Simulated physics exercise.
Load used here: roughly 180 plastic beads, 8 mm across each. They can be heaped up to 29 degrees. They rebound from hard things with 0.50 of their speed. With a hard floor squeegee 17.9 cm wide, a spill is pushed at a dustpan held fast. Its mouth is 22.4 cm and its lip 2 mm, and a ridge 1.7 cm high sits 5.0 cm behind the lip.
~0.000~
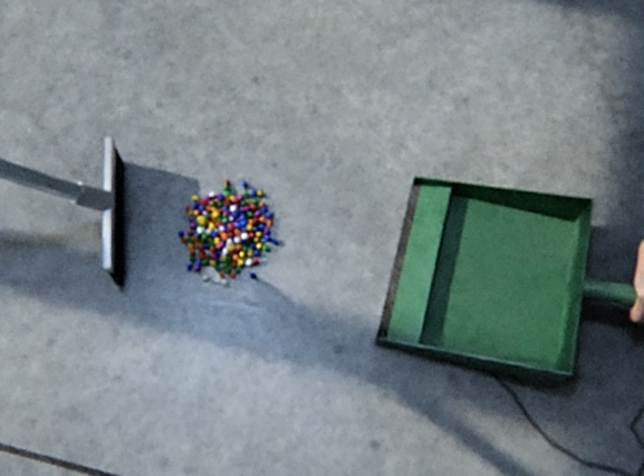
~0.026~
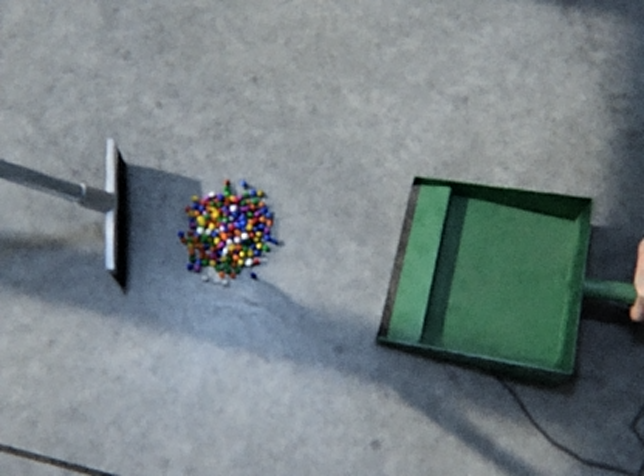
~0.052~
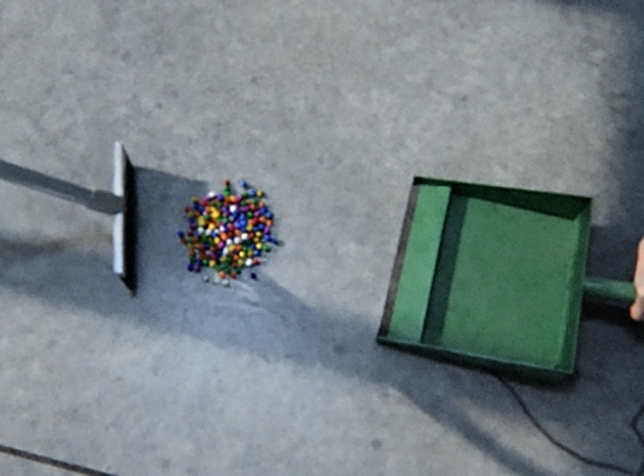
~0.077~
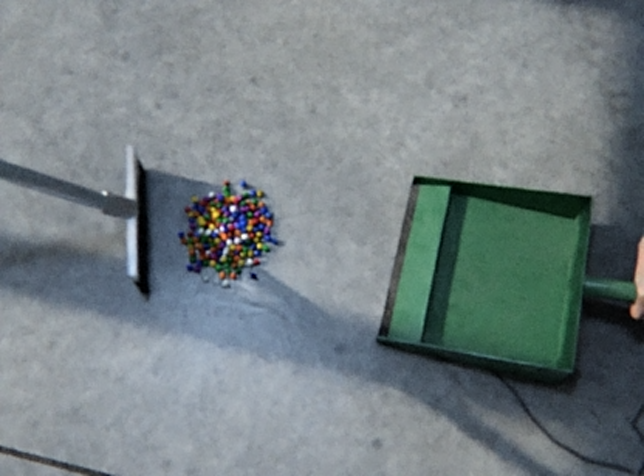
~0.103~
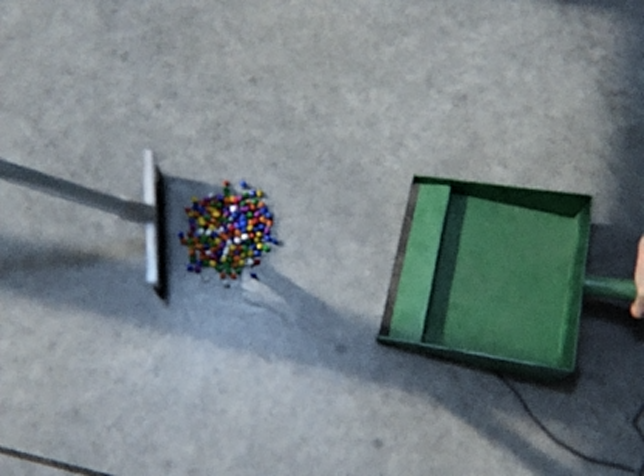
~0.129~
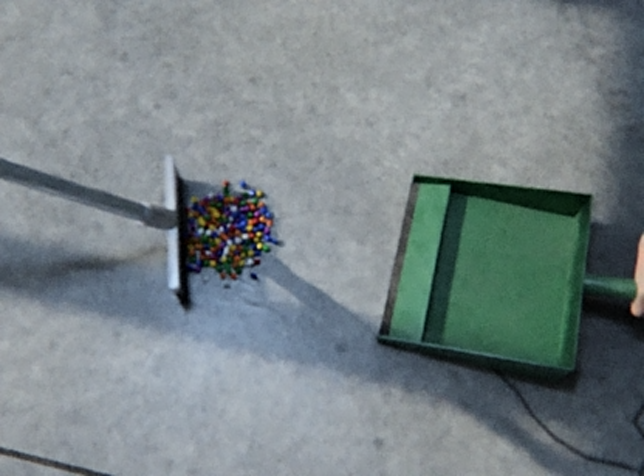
A small heap of multicoloured plastic beads sits on a grey concrete floor, left of centre, seen from above by a still camera. On the right, fingers at the edge hold the handle of a green dustpan whose open mouth faces left, with a dark cable below it. From the left, a long-handled squeegee slides slowly, then faster, rightward until its blade meets the heap's left edge.
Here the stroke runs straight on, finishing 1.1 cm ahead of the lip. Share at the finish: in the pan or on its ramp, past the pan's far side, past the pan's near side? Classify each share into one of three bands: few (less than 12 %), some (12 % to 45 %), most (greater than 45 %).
Classification: Pan - some, far side - some, near side - few.
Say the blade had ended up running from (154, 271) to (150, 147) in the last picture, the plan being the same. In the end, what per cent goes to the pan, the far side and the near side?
That ends as pan 20, far 20, and near 5.
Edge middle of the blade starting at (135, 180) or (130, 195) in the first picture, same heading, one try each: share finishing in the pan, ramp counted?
Roughly 25 % and 30 %.
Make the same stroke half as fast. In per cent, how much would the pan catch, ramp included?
I'd put it at roughly 5 per cent.
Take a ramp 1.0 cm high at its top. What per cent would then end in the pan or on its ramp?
Then around 30 percent, ramp counted.
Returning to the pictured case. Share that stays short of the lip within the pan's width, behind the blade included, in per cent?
Some 45 per cent.
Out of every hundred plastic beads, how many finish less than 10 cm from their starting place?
Roughly 0 per cent.
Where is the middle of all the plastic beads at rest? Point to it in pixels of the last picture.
My guess is close to (401, 229).
After 0.25 s, middle of the blade 15 cm from the lip; 0 % over the lip, far side 0 %, near side 0 %.
After 0.33 s, middle of the blade 7 cm from the lip; 0 % over the lip, far side 10 %, near side 0 %.
After 0.55 s, middle of the blade 4 cm from the lip; 35 % over the lip, far side 25 %, near side 0 %.
In the end, at 1.8 s, pan 25 %, far side 25 %, near side 0 %, in front of the lip or behind the blade 45 %.
